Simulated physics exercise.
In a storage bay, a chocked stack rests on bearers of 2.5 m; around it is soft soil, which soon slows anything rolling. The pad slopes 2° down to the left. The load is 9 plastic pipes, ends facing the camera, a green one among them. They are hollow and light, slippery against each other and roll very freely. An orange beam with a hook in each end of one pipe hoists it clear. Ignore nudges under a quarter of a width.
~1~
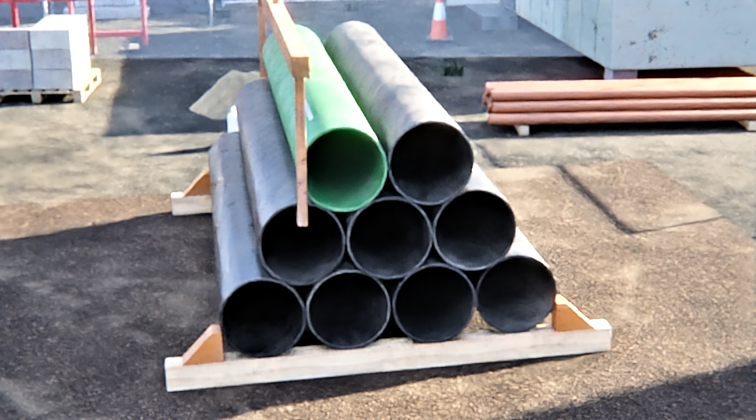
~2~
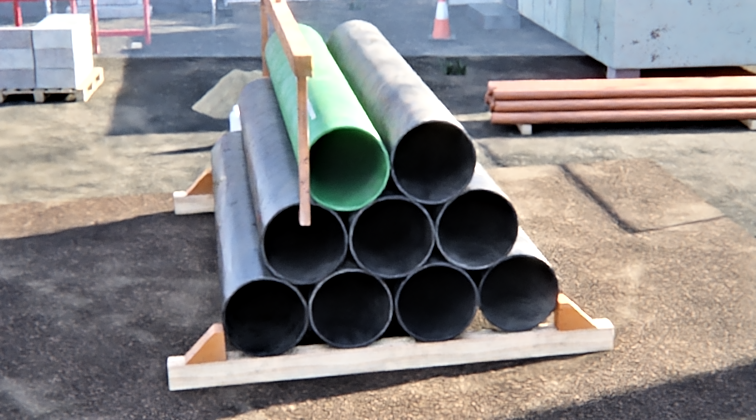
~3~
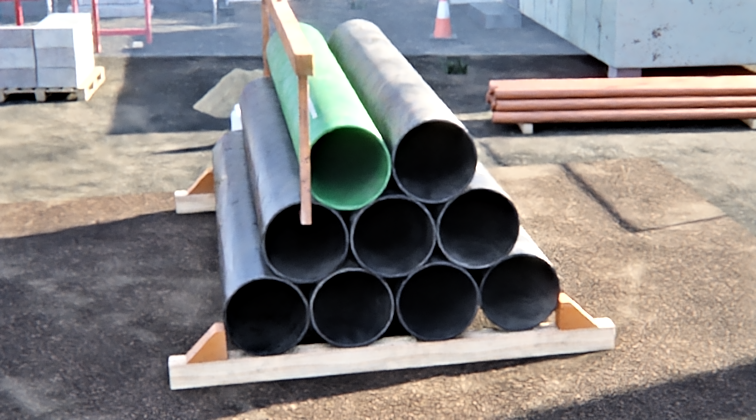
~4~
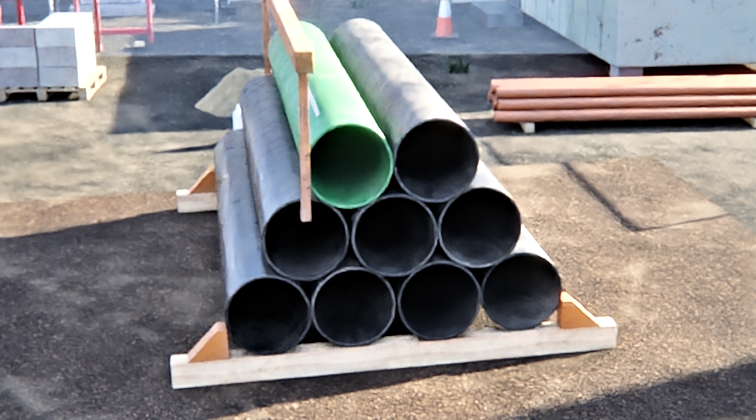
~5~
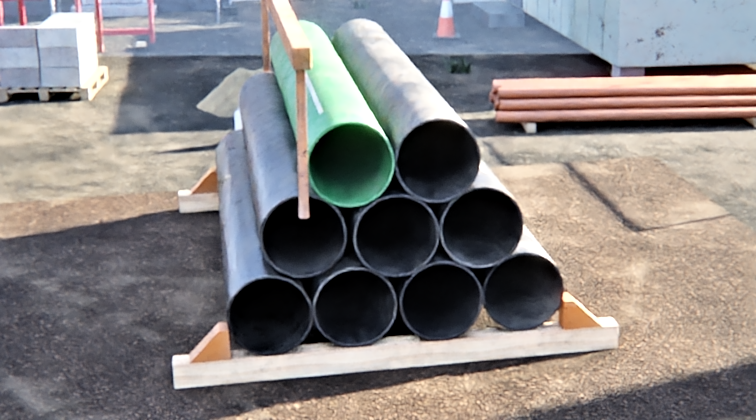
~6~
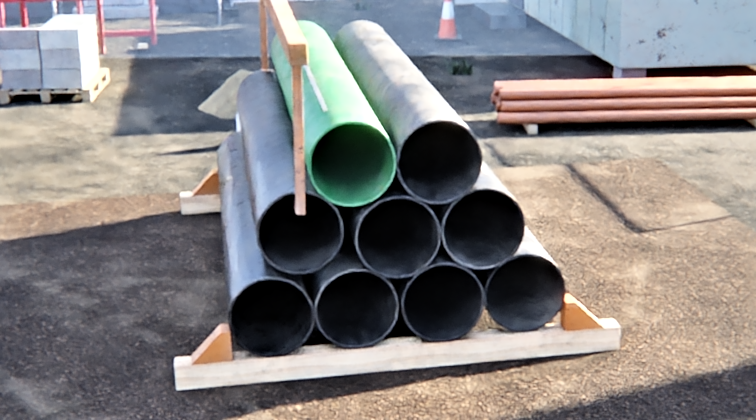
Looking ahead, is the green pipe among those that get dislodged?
Green loses its place.
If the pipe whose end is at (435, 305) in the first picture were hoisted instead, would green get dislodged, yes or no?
In that case green yes.
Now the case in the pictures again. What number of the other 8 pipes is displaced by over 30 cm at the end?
1 of them.
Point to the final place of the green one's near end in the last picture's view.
At about (311, 243).
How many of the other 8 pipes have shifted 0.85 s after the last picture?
At that moment 1.
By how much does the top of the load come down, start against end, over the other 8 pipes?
Some 0 cm lower.
Another 0.3 s on from the last picture, green is 4 cm higher; 0 out of place.
Another 0.5 s on from the last picture, green is 2 cm further left; 0 out of place.
Another 0.7 s on from the last picture, green is 9 cm further left and 7 cm lower; 0 out of place.
Another 0.9 s on from the last picture, green is 23 cm further left and 33 cm lower; 1 out of place.
In the end (1.5 s after the last picture), green is 22 cm further left and 40 cm lower; 1 out of place.
